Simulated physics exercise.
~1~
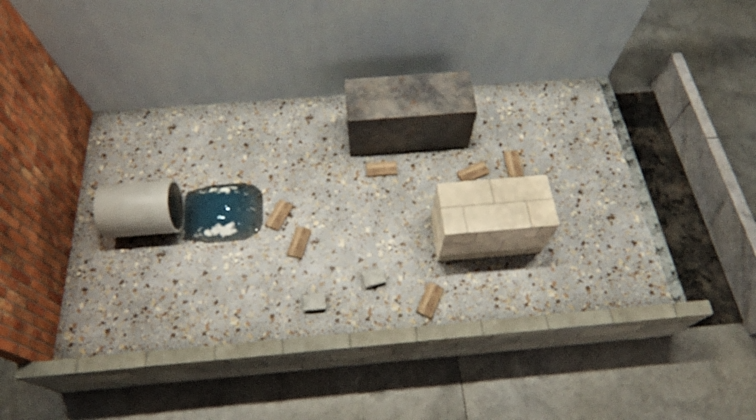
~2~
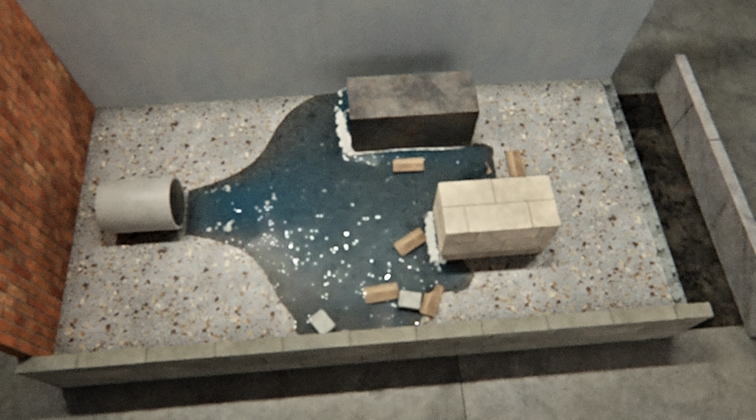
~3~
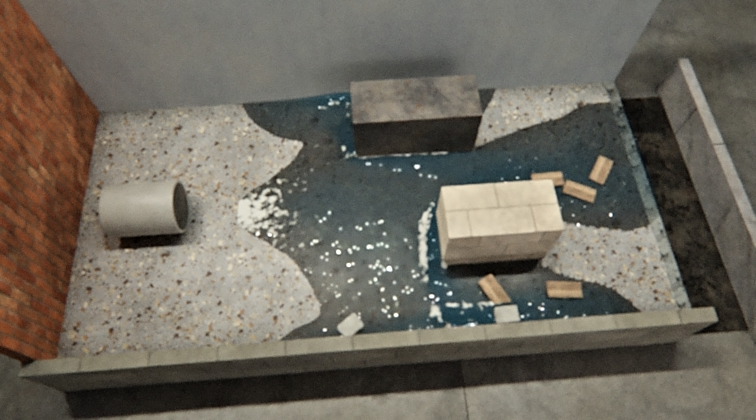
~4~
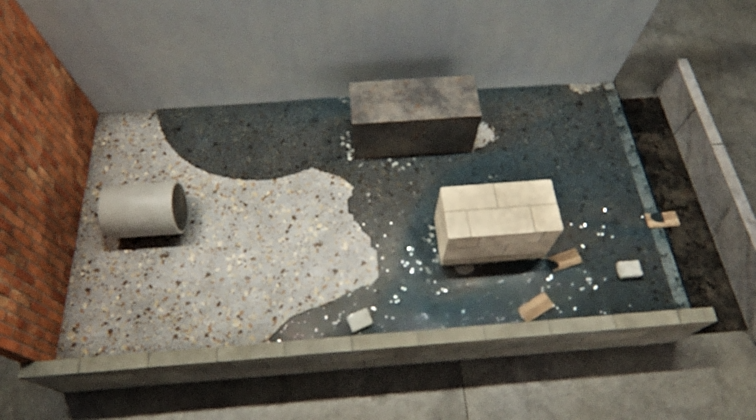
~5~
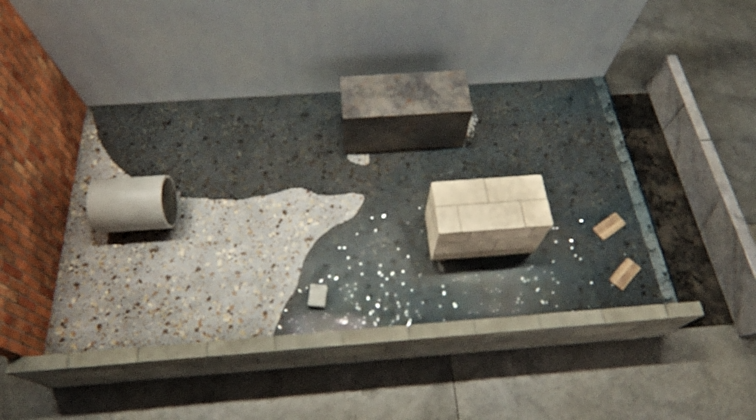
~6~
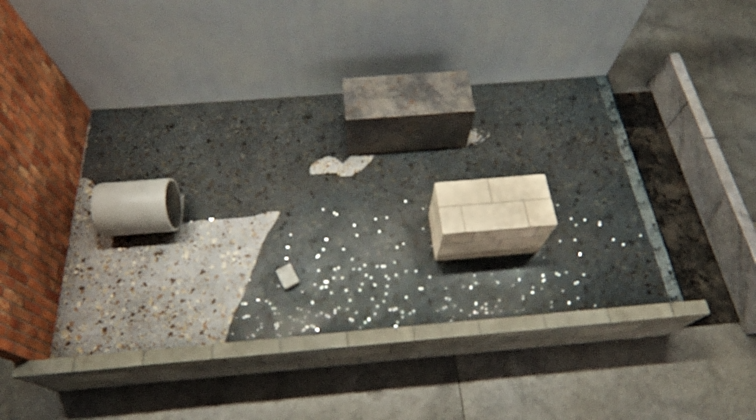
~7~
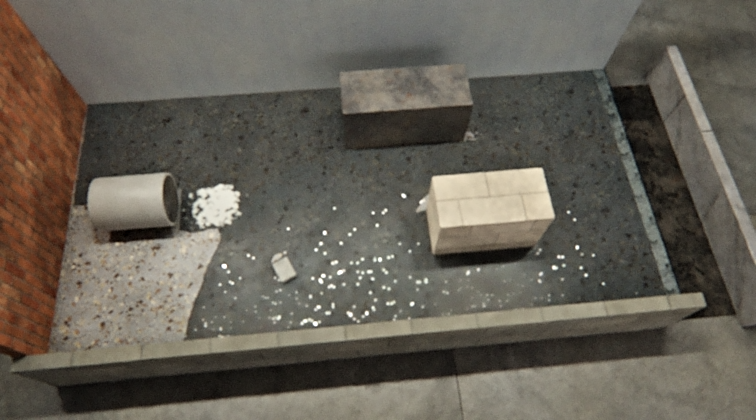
A walled workshop yard with a pebbly floor is seen from high above, with a brick wall at left and a dark channel beyond the open right edge. A pale drum lies on its side at left, a dark block stands near the back wall, and a cream block sits right of centre among scattered wooden pieces and small grey ones. Blue water gushes from the drum, fans out and foams against both blocks. It sweeps the wooden pieces rightward, and some go over the right edge. The flow dwindles, leaving dark wet ground, a dry patch at lower left and one small grey block near the middle.
